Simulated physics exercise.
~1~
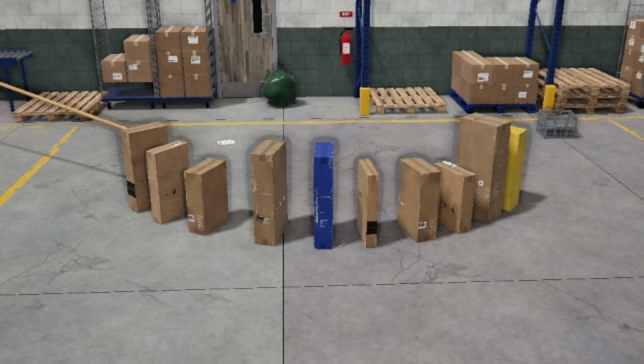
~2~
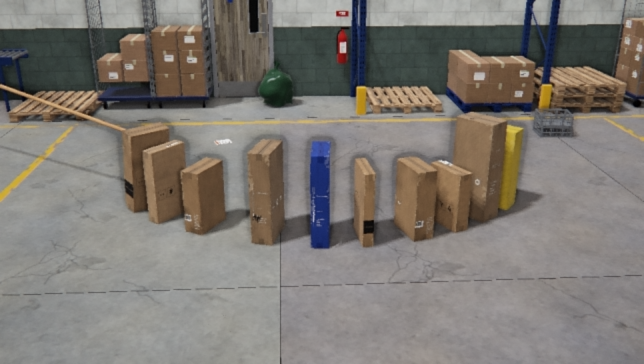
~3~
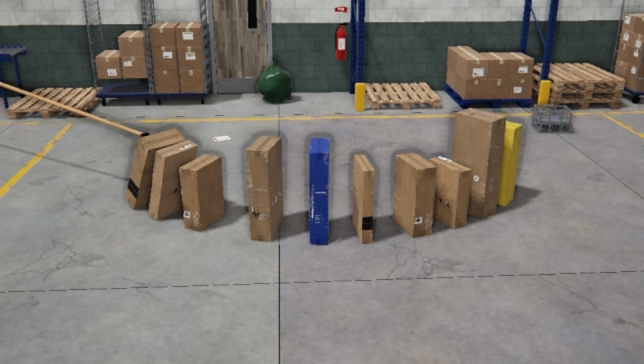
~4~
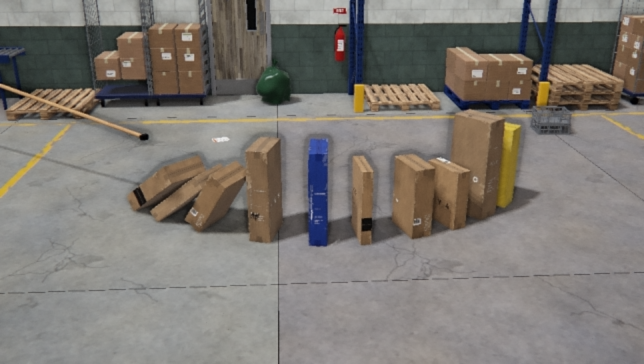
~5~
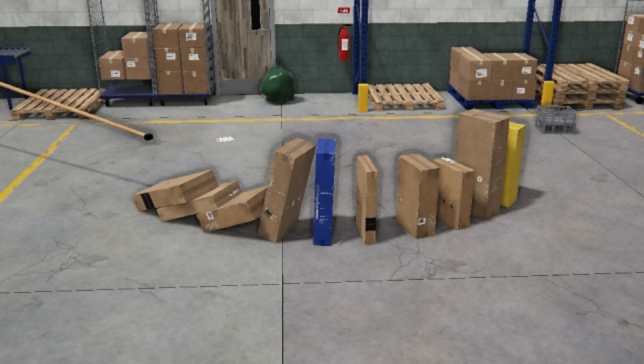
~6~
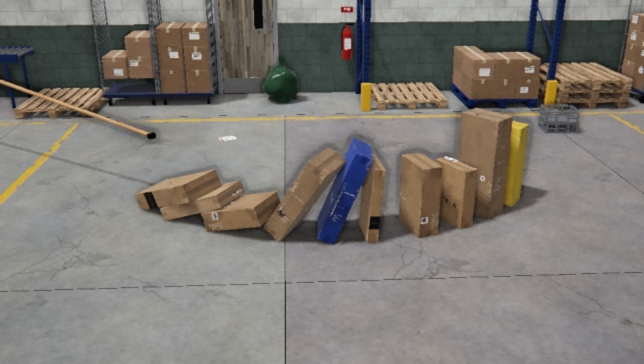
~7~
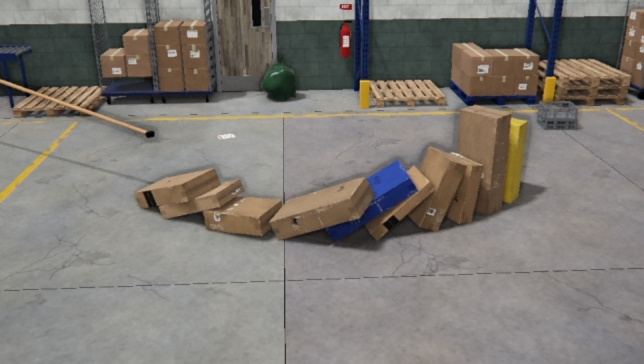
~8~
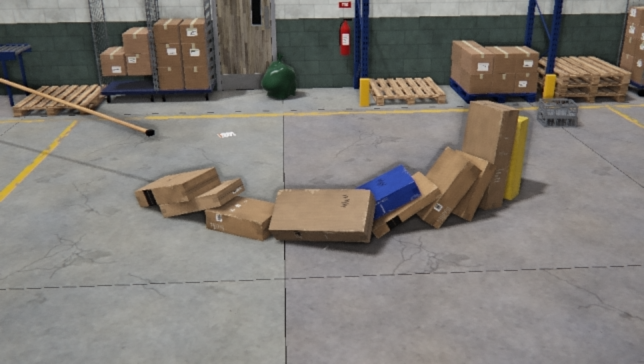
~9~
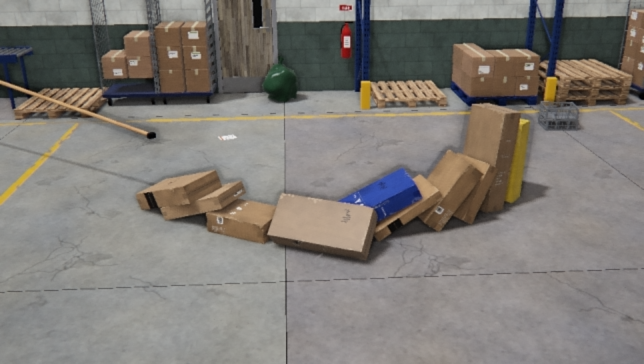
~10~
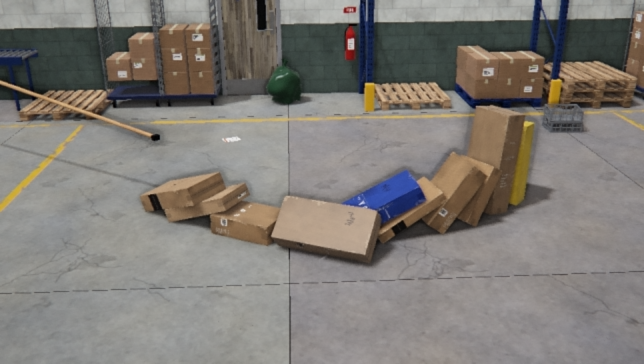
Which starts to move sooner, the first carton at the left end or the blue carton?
The first carton at the left end moves sooner. The blue carton only begins to tip later, once the fall has travelled along the row to it.
